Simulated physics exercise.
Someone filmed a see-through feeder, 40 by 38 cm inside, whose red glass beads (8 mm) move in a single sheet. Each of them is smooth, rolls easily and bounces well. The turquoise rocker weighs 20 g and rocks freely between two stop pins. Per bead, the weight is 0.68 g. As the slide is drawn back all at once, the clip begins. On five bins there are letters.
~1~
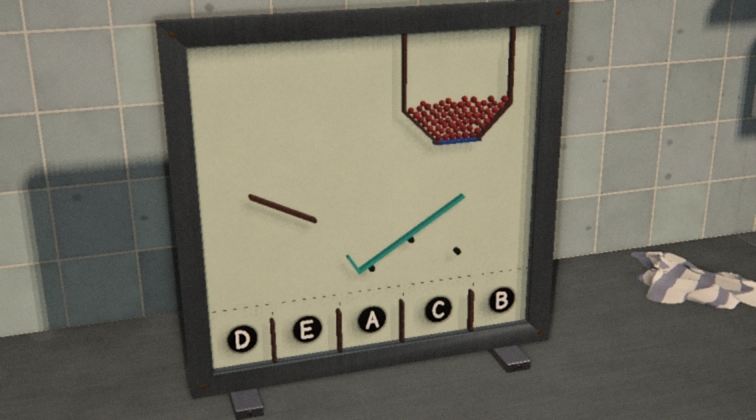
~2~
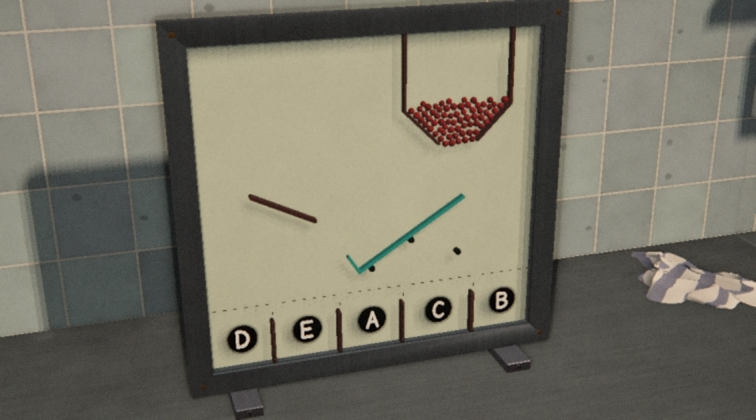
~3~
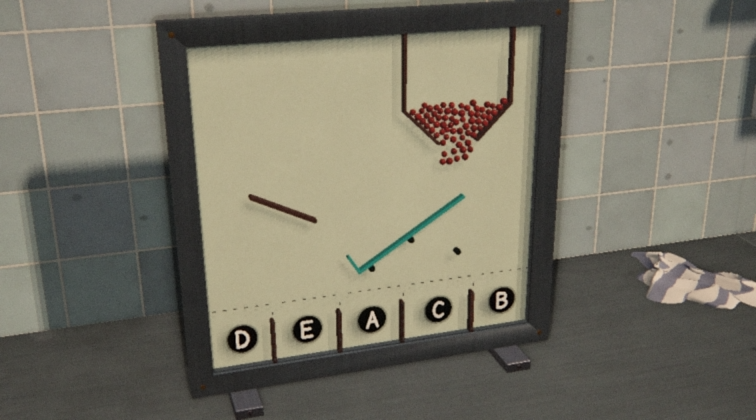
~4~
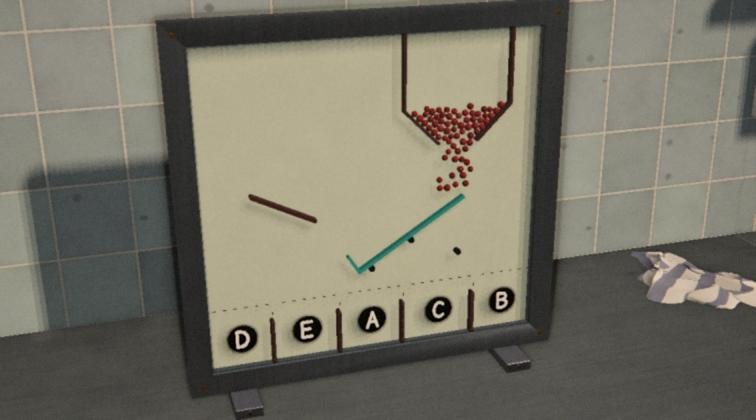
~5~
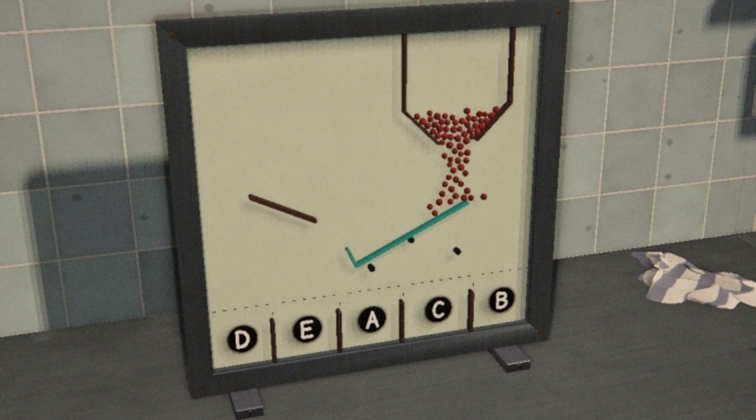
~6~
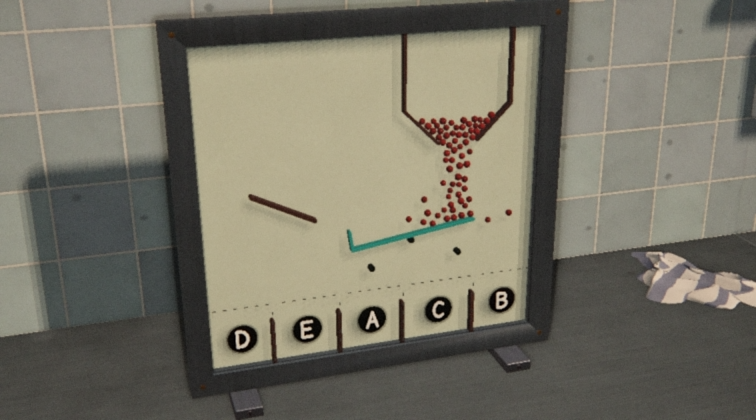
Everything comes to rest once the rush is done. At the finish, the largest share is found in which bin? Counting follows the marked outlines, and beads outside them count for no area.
It is B.
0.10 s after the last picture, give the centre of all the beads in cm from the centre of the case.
Some 10 cm right and 3 cm below.
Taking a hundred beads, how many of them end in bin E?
My estimate is some 0 in a hundred.
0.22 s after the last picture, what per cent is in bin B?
It comes to close to 40 percent.
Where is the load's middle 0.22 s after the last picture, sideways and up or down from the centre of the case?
Offset approx. 13 cm right, 9 cm below.
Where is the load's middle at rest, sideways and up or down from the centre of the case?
The middle sits around 16 cm right of it and 16 cm below it.
Then, 0.10 s later than the last picture, B 5 %; turquoise rocker right end down 21°.
Then, 0.22 s later than the last picture, B 40 %; turquoise rocker right end down 21°.
Then, 0.45 s later than the last picture, B 80 %; turquoise rocker right end down 21°.
All still 1.4 s after it, A 0 %, B 100 %, C 0 %, D 0 %, E 0 %; turquoise rocker left end down 32°.
